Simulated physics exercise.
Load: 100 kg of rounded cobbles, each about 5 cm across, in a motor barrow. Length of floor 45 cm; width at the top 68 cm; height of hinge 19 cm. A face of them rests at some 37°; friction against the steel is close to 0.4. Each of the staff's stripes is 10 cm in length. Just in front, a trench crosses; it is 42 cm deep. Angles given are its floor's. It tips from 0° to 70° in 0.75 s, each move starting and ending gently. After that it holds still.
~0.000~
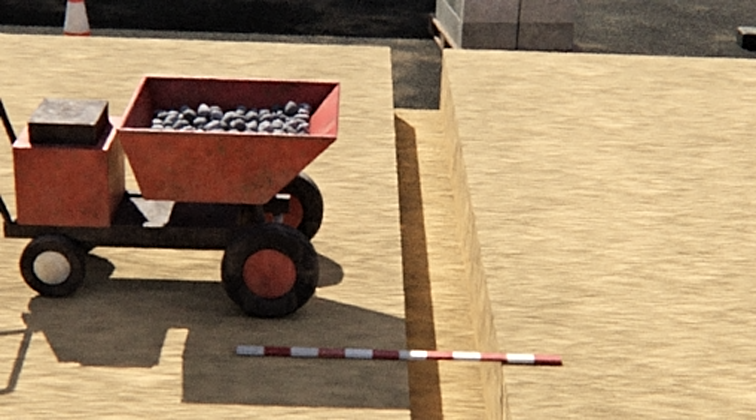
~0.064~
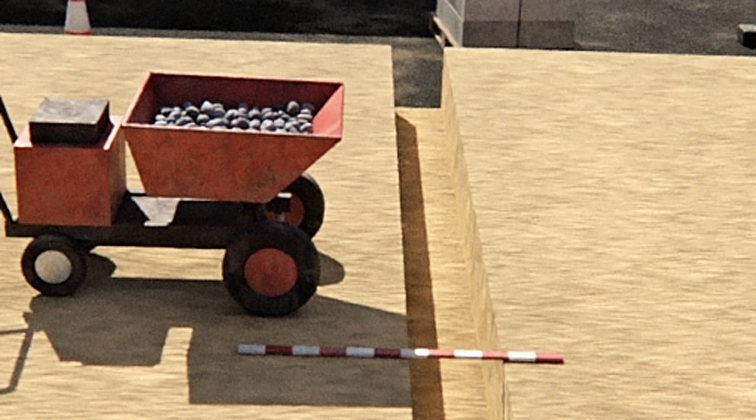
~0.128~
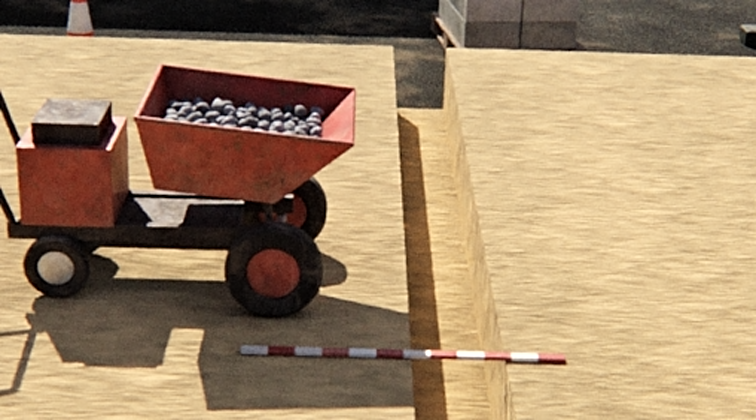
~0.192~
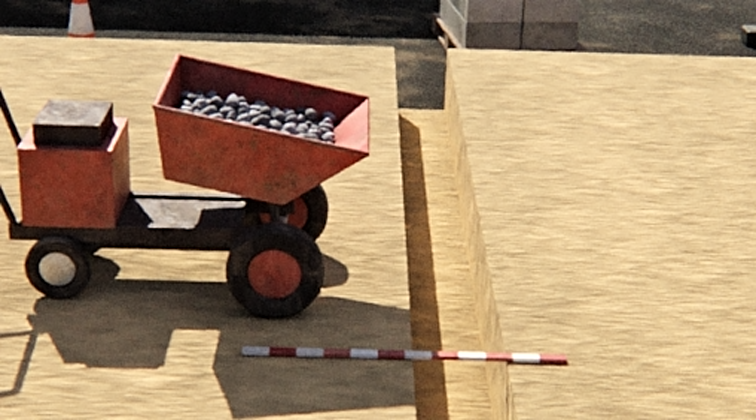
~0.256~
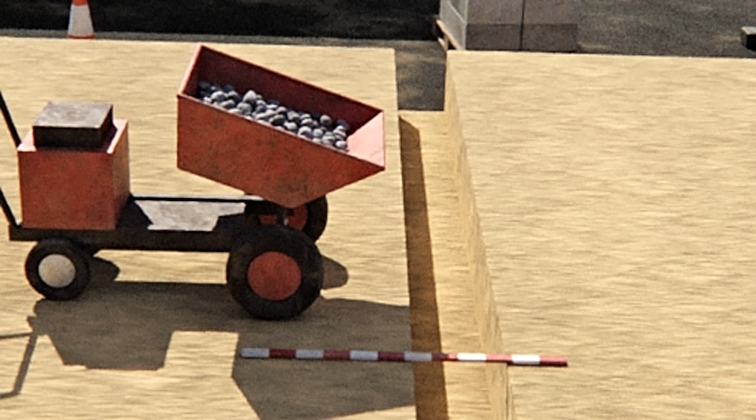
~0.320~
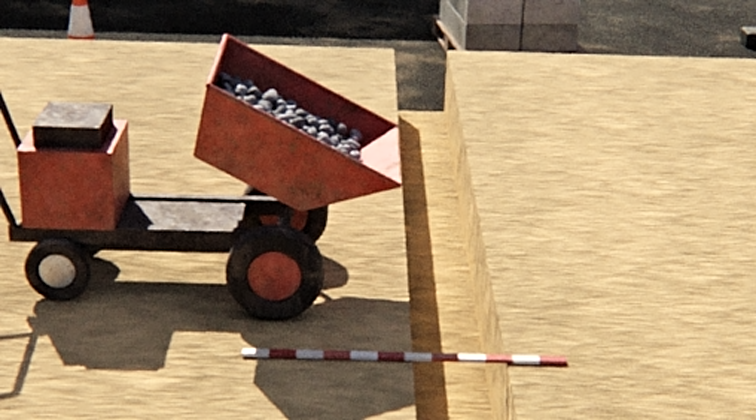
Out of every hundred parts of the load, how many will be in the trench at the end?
Close to 74 in every hundred.
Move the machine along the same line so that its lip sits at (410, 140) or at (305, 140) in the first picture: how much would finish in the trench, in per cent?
Estimates: 5 % then 95 %.
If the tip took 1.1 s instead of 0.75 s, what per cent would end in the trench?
Expected share: Around 85%.
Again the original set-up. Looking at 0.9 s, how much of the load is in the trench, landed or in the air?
Something like 25 in a hundred.
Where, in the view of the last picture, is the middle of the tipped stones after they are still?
I'd point somewhere around (467, 358).
After 0.6 s the floor is at 59°; 100 % in the skip; the foremost stones are at (408, 224).
After 0.9 s the floor is at 70°; 72 % in the skip, 26 % in the trench, 2 % past the trench; the foremost stones are at (501, 281).
After 1.2 s the floor is at 70°; 18 % in the skip, 56 % in the trench, 26 % past the trench; the foremost stones are at (626, 283).
After 3.2 s the floor is at 70°; 0 % in the skip, 74 % in the trench, 26 % past the trench; the foremost stones are at (727, 300).
